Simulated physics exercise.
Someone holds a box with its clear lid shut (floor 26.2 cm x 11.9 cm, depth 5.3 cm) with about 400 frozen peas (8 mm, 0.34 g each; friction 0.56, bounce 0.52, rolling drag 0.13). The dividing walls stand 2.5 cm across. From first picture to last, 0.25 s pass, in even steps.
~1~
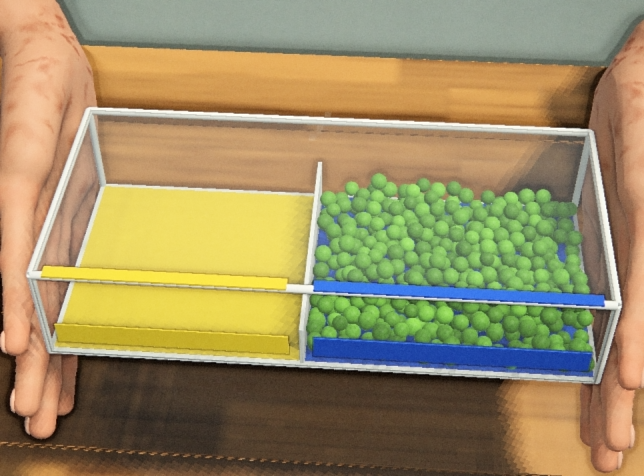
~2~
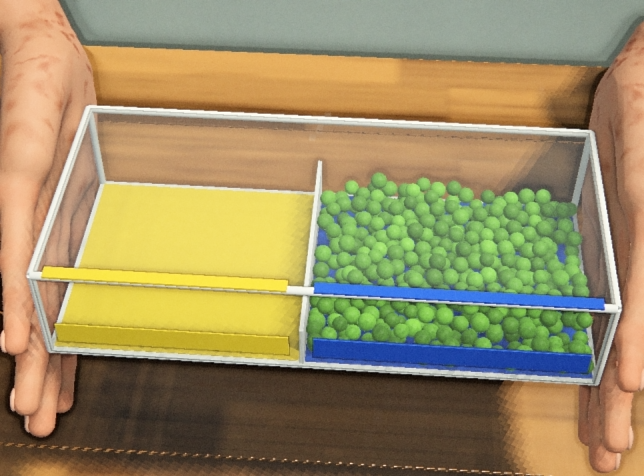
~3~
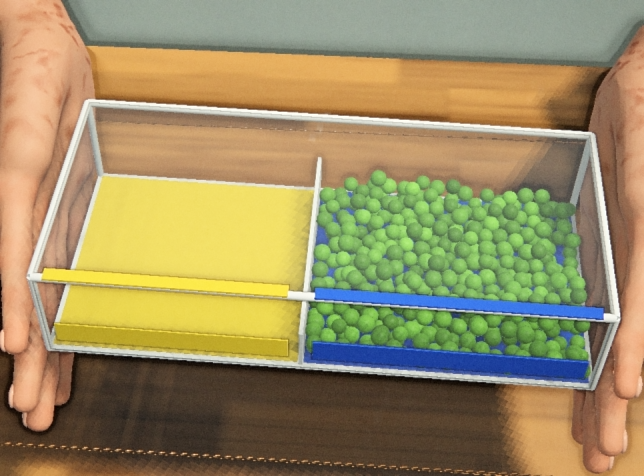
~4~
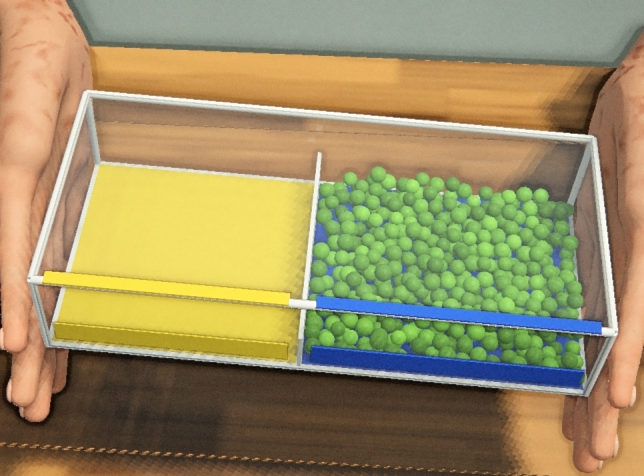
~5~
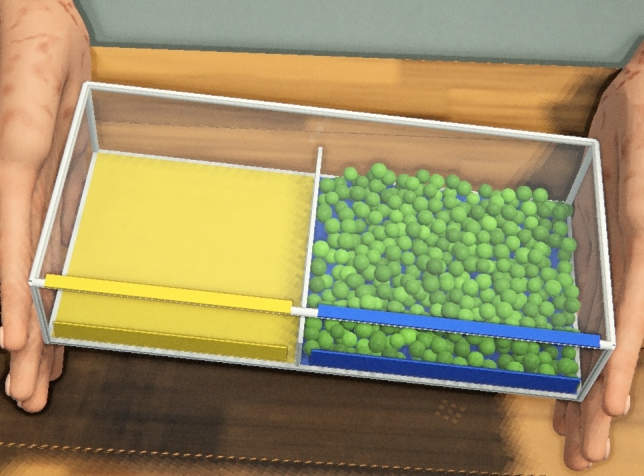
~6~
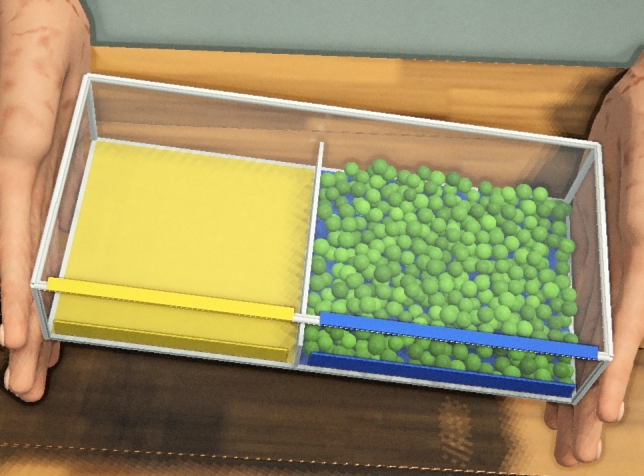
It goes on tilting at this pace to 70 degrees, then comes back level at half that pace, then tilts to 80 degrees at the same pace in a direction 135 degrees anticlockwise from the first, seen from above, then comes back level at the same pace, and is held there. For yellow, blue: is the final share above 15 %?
Yellow: Under, blue: Over.
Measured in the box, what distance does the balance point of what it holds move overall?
Some 2.5 cm.
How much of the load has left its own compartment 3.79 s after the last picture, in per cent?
About 0 per cent.
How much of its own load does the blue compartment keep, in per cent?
Roughly 100 per cent.
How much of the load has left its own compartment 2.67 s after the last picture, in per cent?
Some 0 per cent.
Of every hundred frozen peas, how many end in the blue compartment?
About 100 per cent.
Then, 1.46 s after the last picture, tilt 42 degrees; blue 100 %; middle of all pieces near (453, 314).
Then, 2.67 s after the last picture, tilt 6 degrees; blue 100 %; middle of all pieces near (478, 300).
Then, 3.79 s after the last picture, tilt 71 degrees; blue 100 %; middle of all pieces near (456, 333).
Then, 4.86 s after the last picture, tilt 0 degrees; blue 100 %; middle of all pieces near (482, 239).
In the end, yellow 0 %, blue 100 %.
